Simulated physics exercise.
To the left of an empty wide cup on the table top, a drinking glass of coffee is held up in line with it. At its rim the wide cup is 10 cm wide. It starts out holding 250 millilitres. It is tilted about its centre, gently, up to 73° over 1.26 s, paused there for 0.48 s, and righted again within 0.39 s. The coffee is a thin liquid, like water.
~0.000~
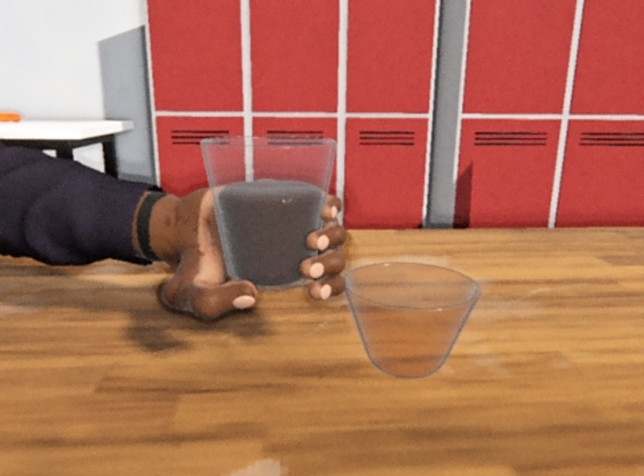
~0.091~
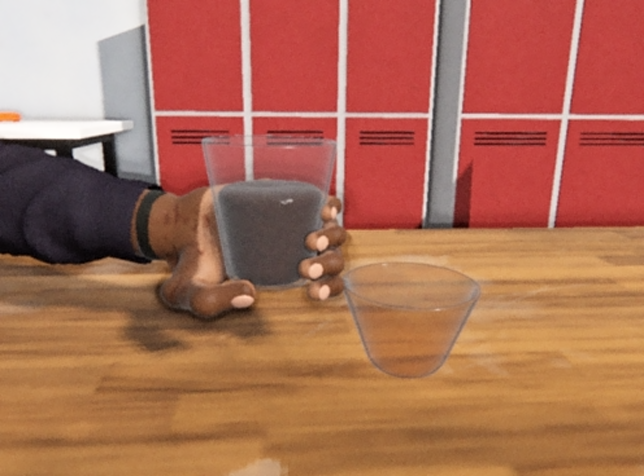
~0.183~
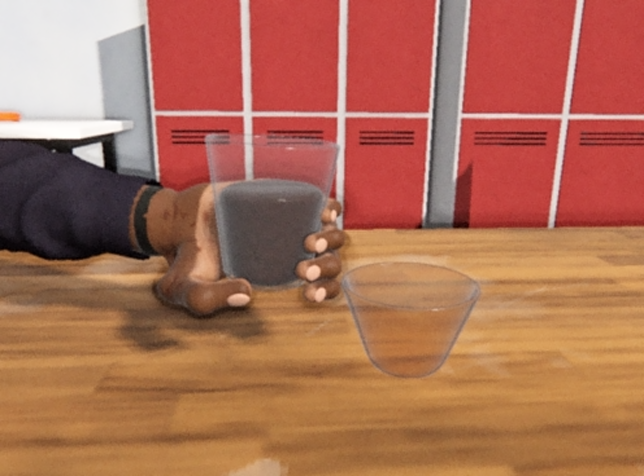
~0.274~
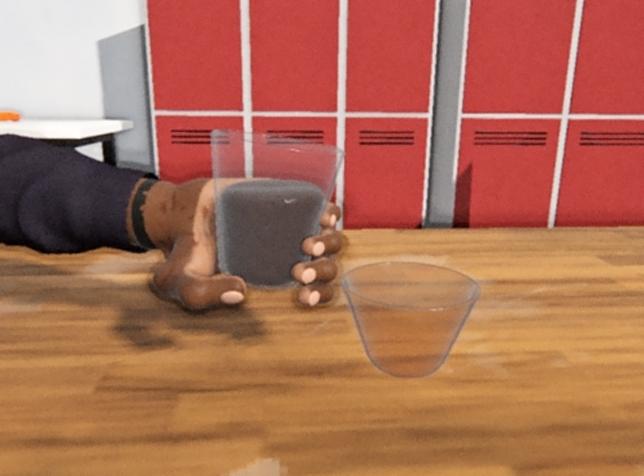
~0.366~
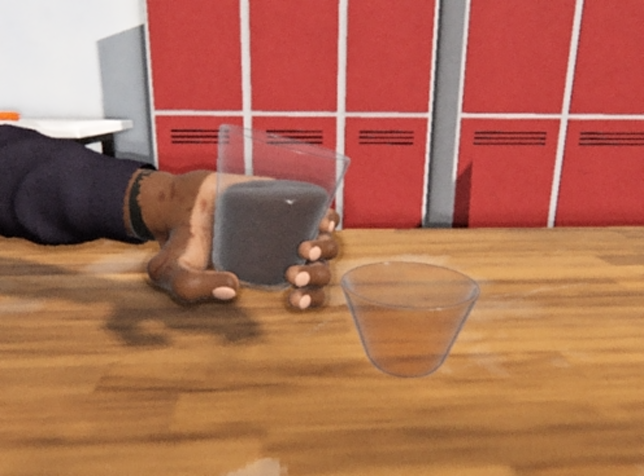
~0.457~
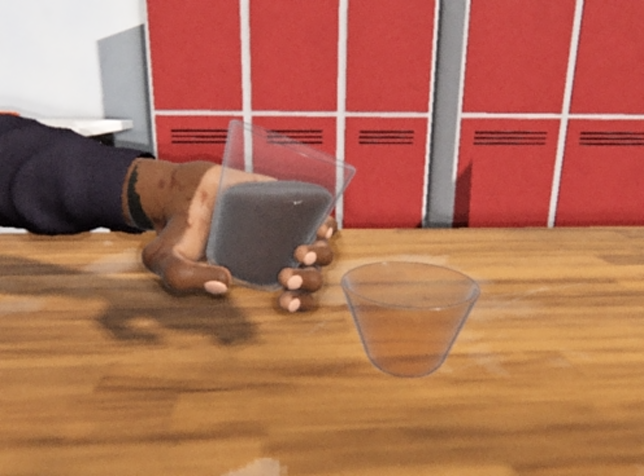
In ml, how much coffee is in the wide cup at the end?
About 180 ml.
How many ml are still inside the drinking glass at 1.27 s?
Around 140 ml remain.
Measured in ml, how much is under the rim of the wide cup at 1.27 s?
Near 90 ml, more or less.
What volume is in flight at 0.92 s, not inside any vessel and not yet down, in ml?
Some 15 ml.
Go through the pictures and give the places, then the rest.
In the first picture, it leans 0°; its right rim is at (334, 144); the coffee meets the walls at (234, 187) and (309, 188); the wide cup's rim runs from (343, 287) to (475, 284).
In the second picture, it leans 1°; its right rim is at (335, 145); the coffee meets the walls at (234, 187) and (309, 187).
In the third picture, it leans 4°; its right rim is at (338, 148); the coffee meets the walls at (233, 188) and (311, 188).
In the fourth picture, it leans 8°; its right rim is at (342, 154); the coffee meets the walls at (239, 187) and (307, 187).
In the fifth picture, it leans 14°; its right rim is at (347, 162); the coffee meets the walls at (234, 188) and (313, 189).
In the sixth picture, it leans 21°; its right rim is at (352, 171); the coffee meets the walls at (233, 190) and (319, 189).
Then, 0.92 s in, the tilt is 61° and the wide cup has 5 ml, the drinking glass 235 ml, and 0 ml is on the table top.
Then, 1.27 s in, the tilt is 73° and the wide cup has 90 ml, the drinking glass 140 ml, and 0 ml is on the table top.
Then, 1.62 s in, the tilt is 73° and the wide cup has 165 ml, the drinking glass 80 ml, and 5 ml is on the table top.
Then, 2.01 s in, the tilt is 15° and the wide cup has 185 ml, the drinking glass 65 ml, and 5 ml is on the table top.
Finally, the wide cup has 185 ml, the drinking glass 65 ml, and 5 ml is on the table top.
